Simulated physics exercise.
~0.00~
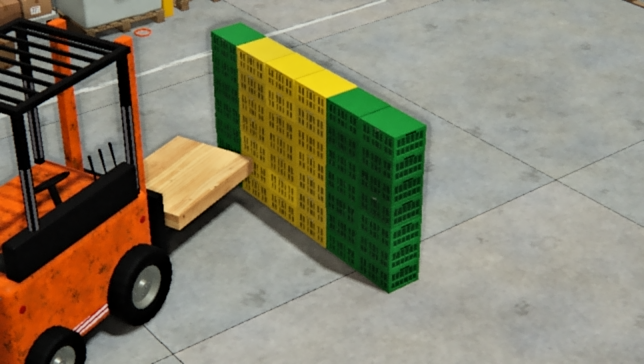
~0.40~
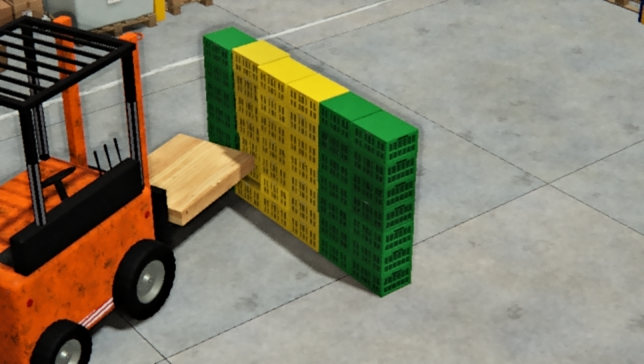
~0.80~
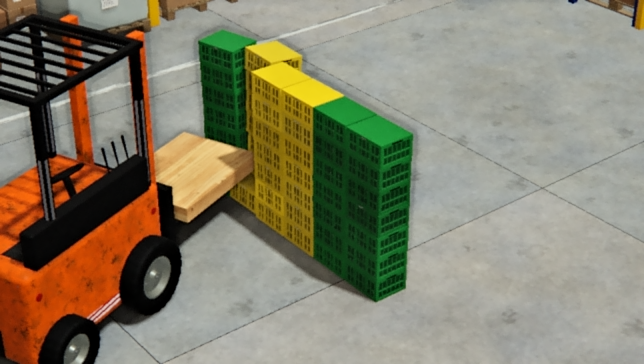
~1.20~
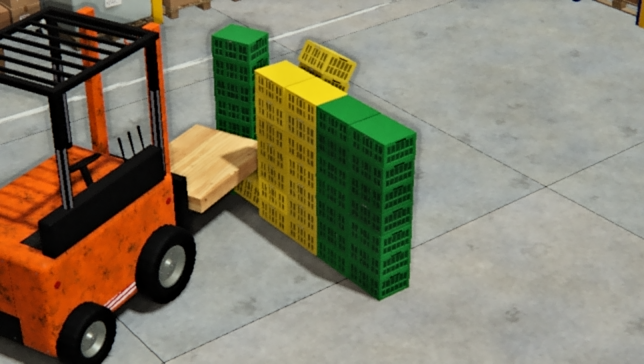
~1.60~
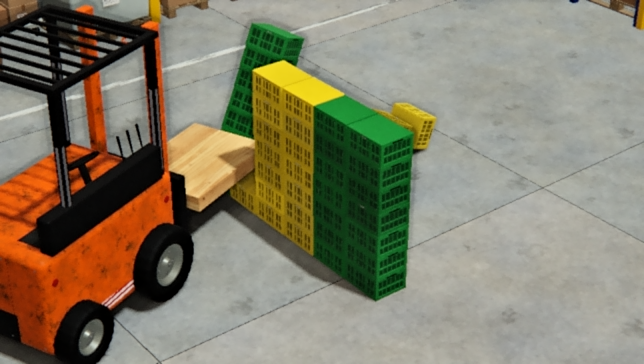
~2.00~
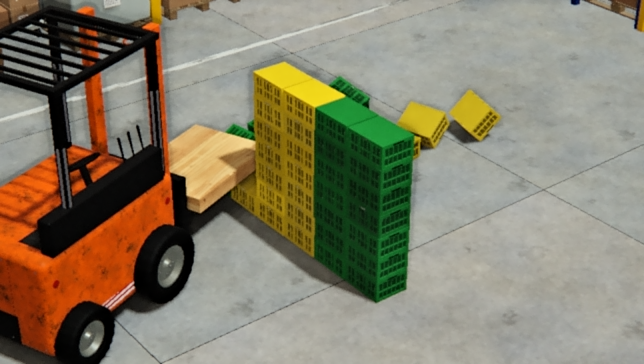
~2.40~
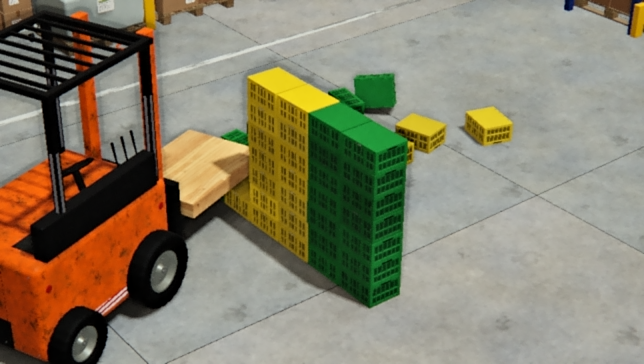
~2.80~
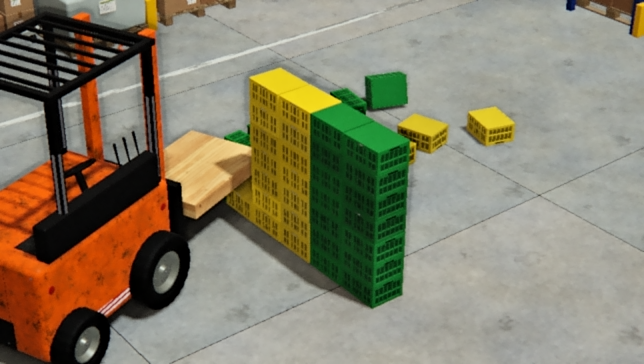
In a warehouse, an orange forklift pushed a wooden block into a wall of green and yellow crates, toppling a yellow stack and then the green one at the far end, while the rest stayed standing with fallen crates scattered behind.
